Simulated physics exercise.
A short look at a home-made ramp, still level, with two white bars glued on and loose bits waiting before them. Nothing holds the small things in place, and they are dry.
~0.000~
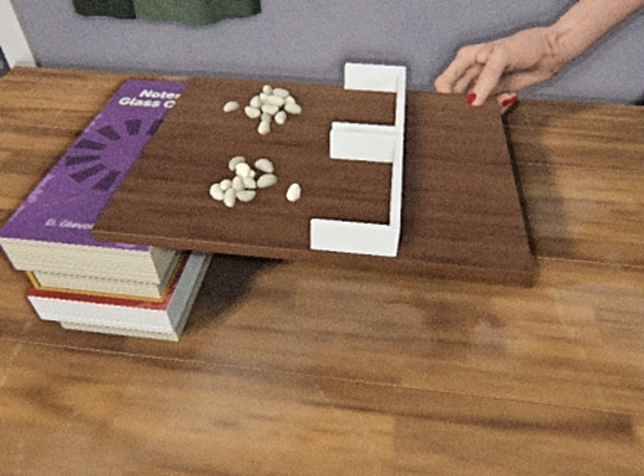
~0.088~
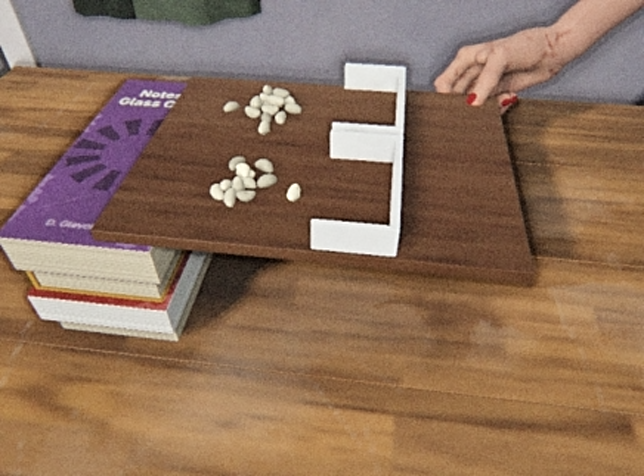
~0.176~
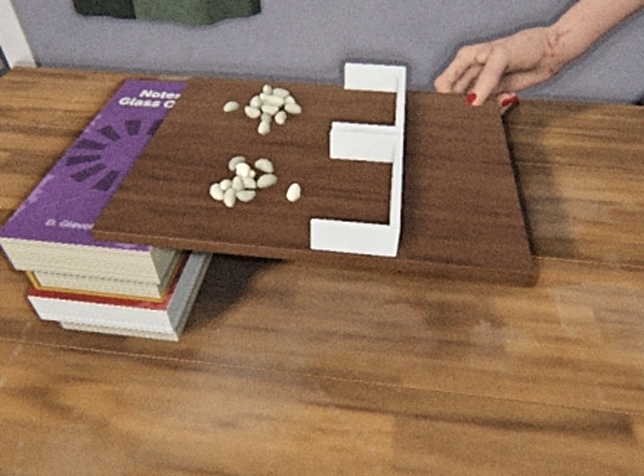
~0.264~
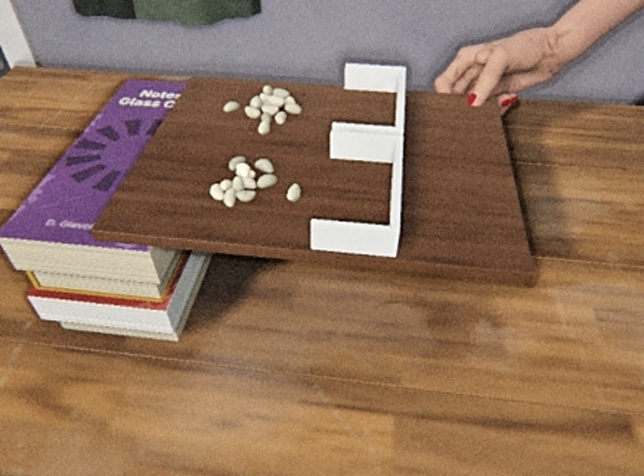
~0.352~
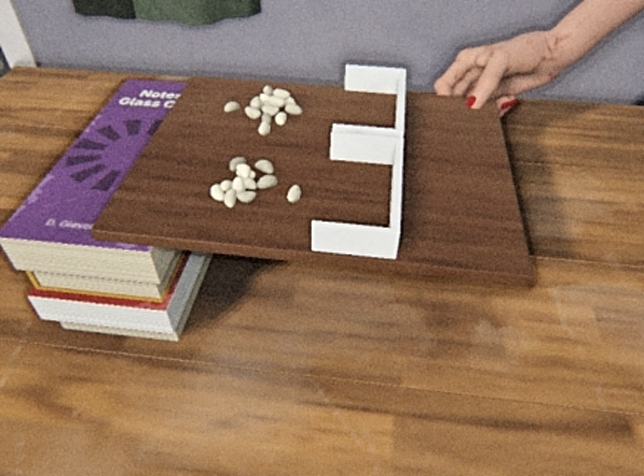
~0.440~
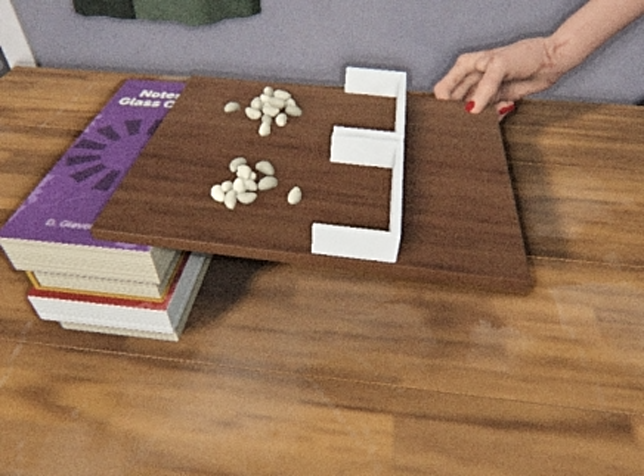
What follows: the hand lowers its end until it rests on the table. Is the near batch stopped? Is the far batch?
The near batch will stay behind its barrier; the far batch will stay behind its barrier.
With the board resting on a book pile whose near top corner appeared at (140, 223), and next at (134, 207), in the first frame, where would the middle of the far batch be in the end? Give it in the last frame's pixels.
The middle ends up around (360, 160) the first time and around (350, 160) the second time.
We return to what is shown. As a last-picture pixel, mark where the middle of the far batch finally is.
The middle comes to rest near (364, 172).
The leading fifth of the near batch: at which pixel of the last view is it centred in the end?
My best guess is around (367, 246) in the final picture.
Around 1.04 s, board sloping at 17°; near batch where it was; far batch where it was.
Around 1.57 s, board resting at 27°; near batch has reached its bar; far batch has reached its bar.
Finally (2.2 s), board resting at 27°; near batch gathered behind its bar; far batch gathered behind its bar.
